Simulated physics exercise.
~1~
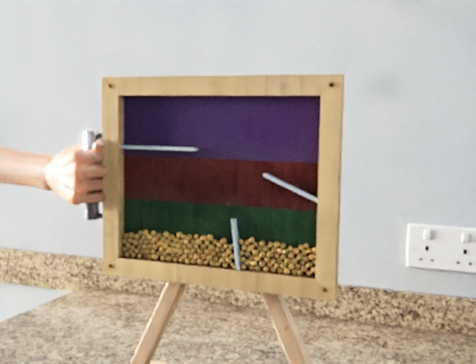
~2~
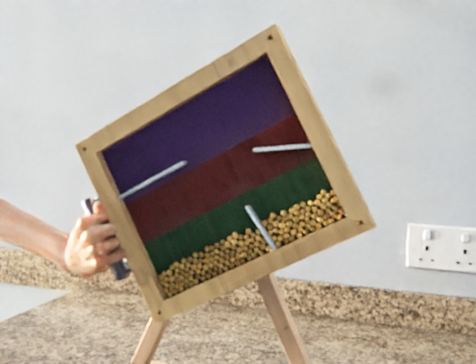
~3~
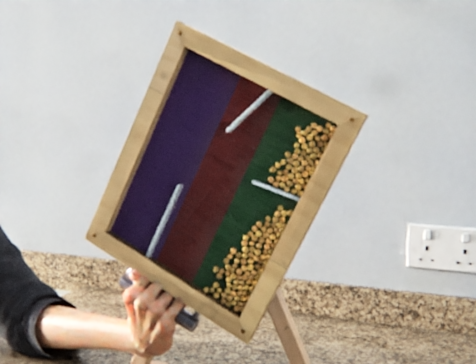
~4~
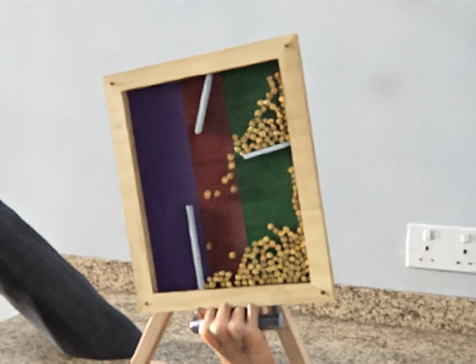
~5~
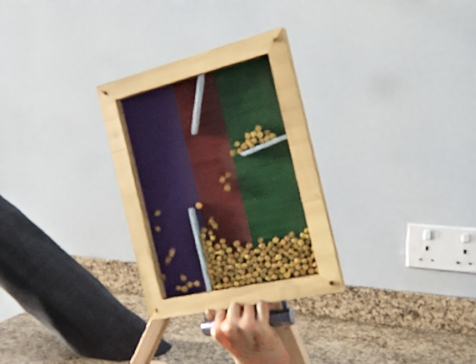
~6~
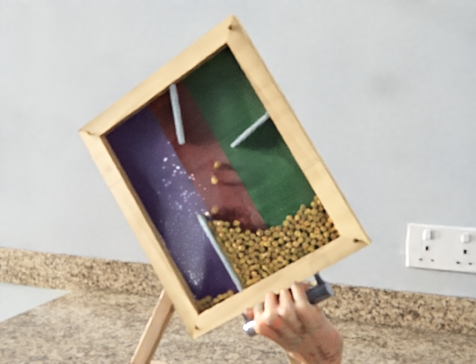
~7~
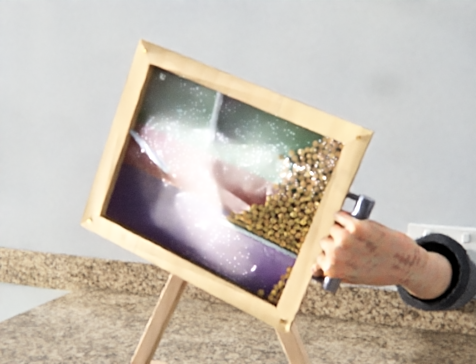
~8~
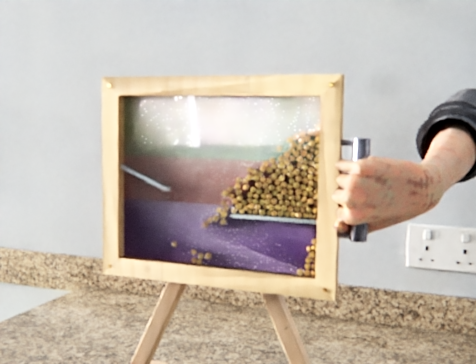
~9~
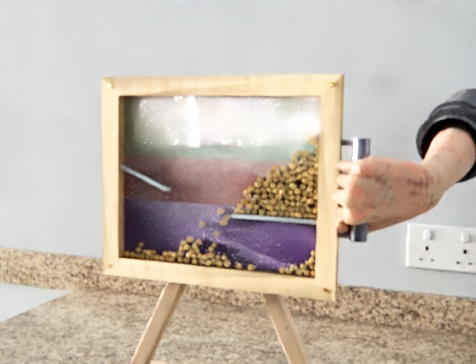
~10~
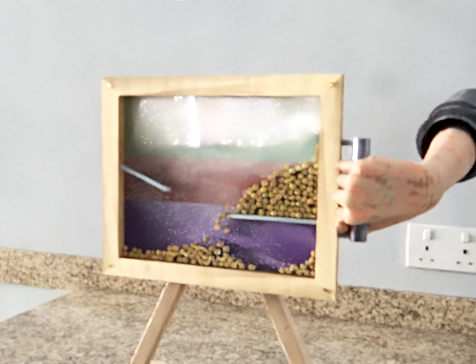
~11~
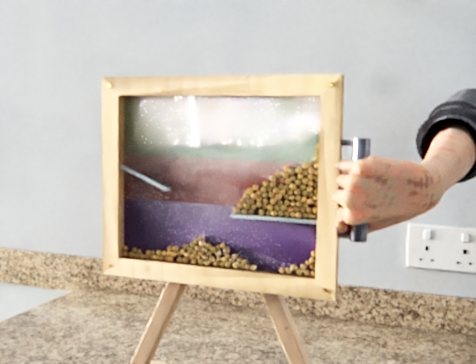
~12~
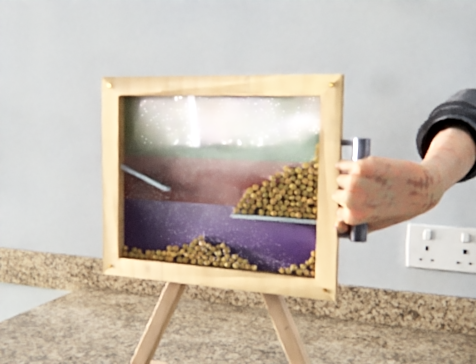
The footage shows a hand turning a wooden-framed box of dried chickpeas anticlockwise on a stand until it is upside down, the chickpeas tumbling past three pale bars over purple, red and green bands, and finally resting along the bottom and heaped on a bar at right.
